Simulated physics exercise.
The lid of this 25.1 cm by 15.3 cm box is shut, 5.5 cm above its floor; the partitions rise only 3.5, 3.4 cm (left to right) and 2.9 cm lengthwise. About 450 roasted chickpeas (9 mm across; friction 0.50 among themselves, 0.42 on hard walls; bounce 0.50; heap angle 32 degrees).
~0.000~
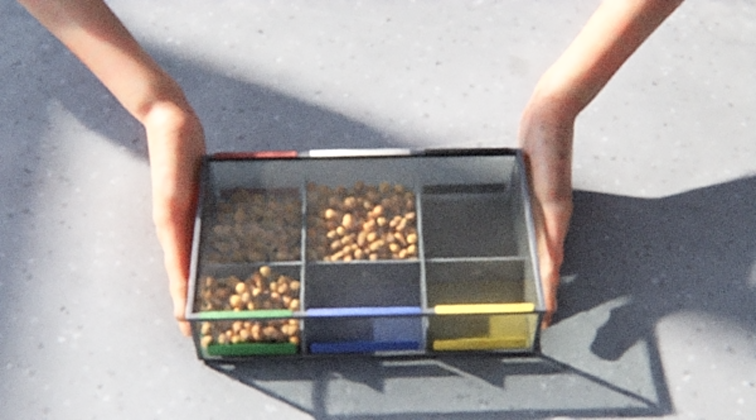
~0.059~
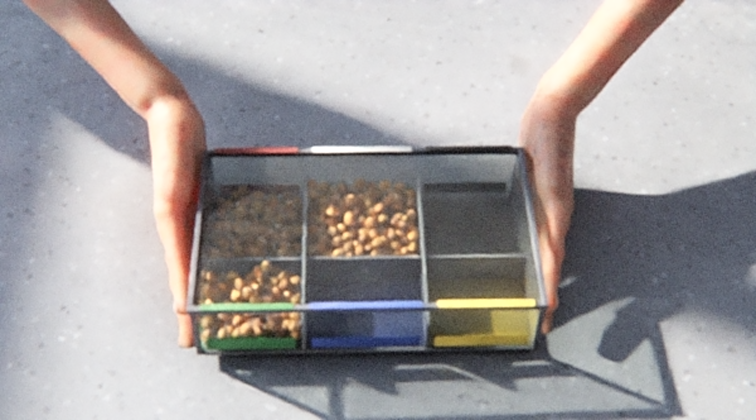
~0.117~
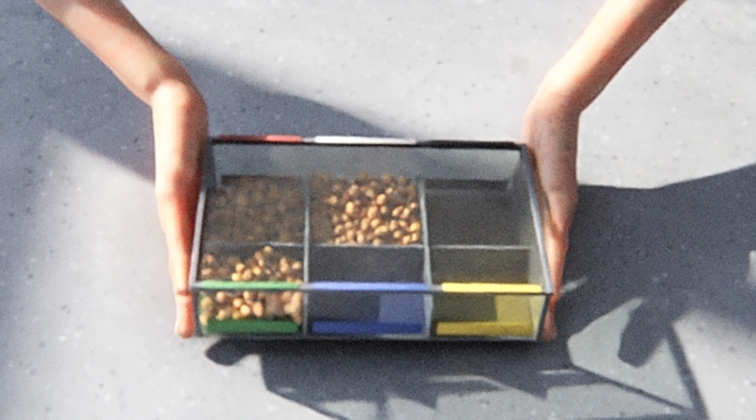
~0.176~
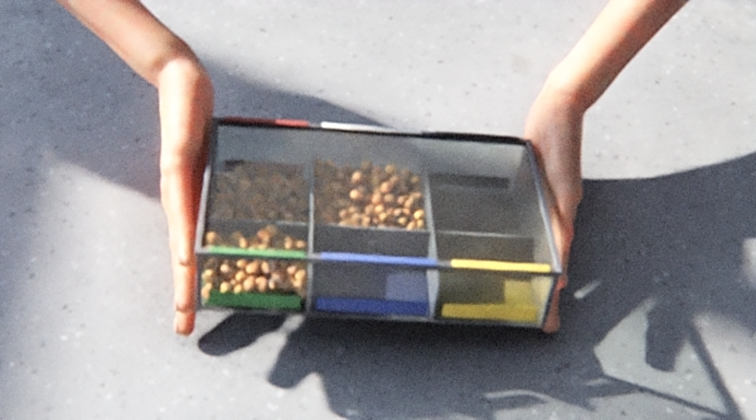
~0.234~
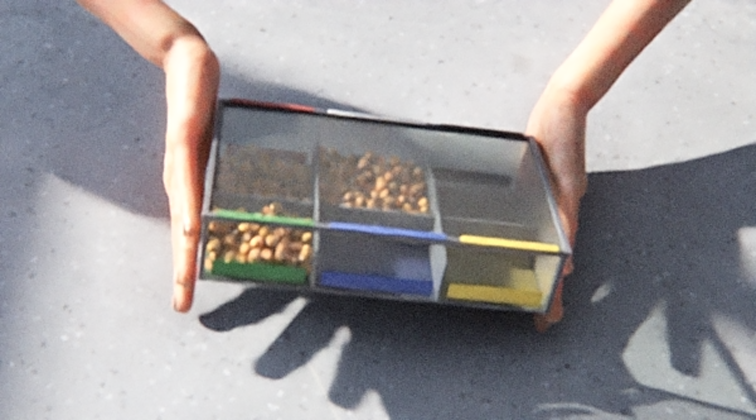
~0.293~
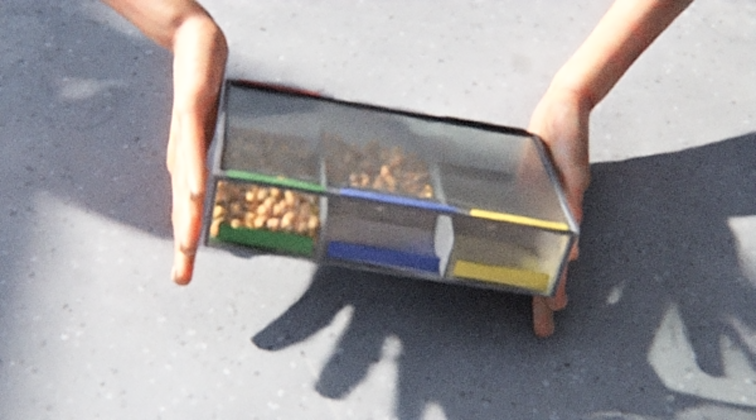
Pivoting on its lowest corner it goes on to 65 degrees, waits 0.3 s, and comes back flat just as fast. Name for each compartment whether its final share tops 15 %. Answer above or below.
Red compartment: Above; blue compartment: Below; green compartment: Above; yellow compartment: Below; white compartment: Above; black compartment: Below.
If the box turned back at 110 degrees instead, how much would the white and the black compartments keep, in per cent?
White 55, black 20.
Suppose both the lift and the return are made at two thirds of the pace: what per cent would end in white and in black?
Then: White 50, black 0.
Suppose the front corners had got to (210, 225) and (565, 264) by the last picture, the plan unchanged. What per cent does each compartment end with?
Red 25, blue 0, green 20, yellow 0, white 45, black 5.
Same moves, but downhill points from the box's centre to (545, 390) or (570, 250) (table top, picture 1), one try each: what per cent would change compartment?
Some 20 and 20 per cent.
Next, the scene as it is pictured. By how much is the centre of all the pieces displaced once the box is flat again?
About 2.0 cm.
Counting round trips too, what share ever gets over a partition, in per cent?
Roughly 10 per cent.
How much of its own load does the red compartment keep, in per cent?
About 100 per cent.
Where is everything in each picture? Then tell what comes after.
The first frame shows box tilt 0 degrees, front corners at (192, 316) and (540, 308); red 25 %, green 25 %, white 50 %.
The second frame shows box tilt 1 degrees, front corners at (193, 308) and (542, 303).
The third frame shows box tilt 6 degrees, front corners at (195, 285) and (548, 290), lowest corner right back.
The fourth frame shows box tilt 12 degrees, front corners at (201, 251) and (556, 271), lowest corner right back.
The fifth frame shows box tilt 18 degrees, front corners at (208, 214) and (564, 252), lowest corner right back.
The sixth frame shows box tilt 24 degrees, front corners at (219, 175) and (573, 231), lowest corner right back; red 25 %, green 25 %, white 50 %. Its pace works out near 105 degrees a second.
After 0.97 s, tilt 65 degrees; red 25 %, green 20 %, white 50 %, black 5 %.
After 1.42 s, tilt 33 degrees; red 25 %, green 20 %, white 50 %, black 5 %.
After 1.95 s, tilt 0 degrees; red 25 %, green 20 %, white 50 %, black 5 %.
In the end, at 2.5 s, red 25 %, blue 0 %, green 20 %, yellow 0 %, white 50 %, black 5 %.
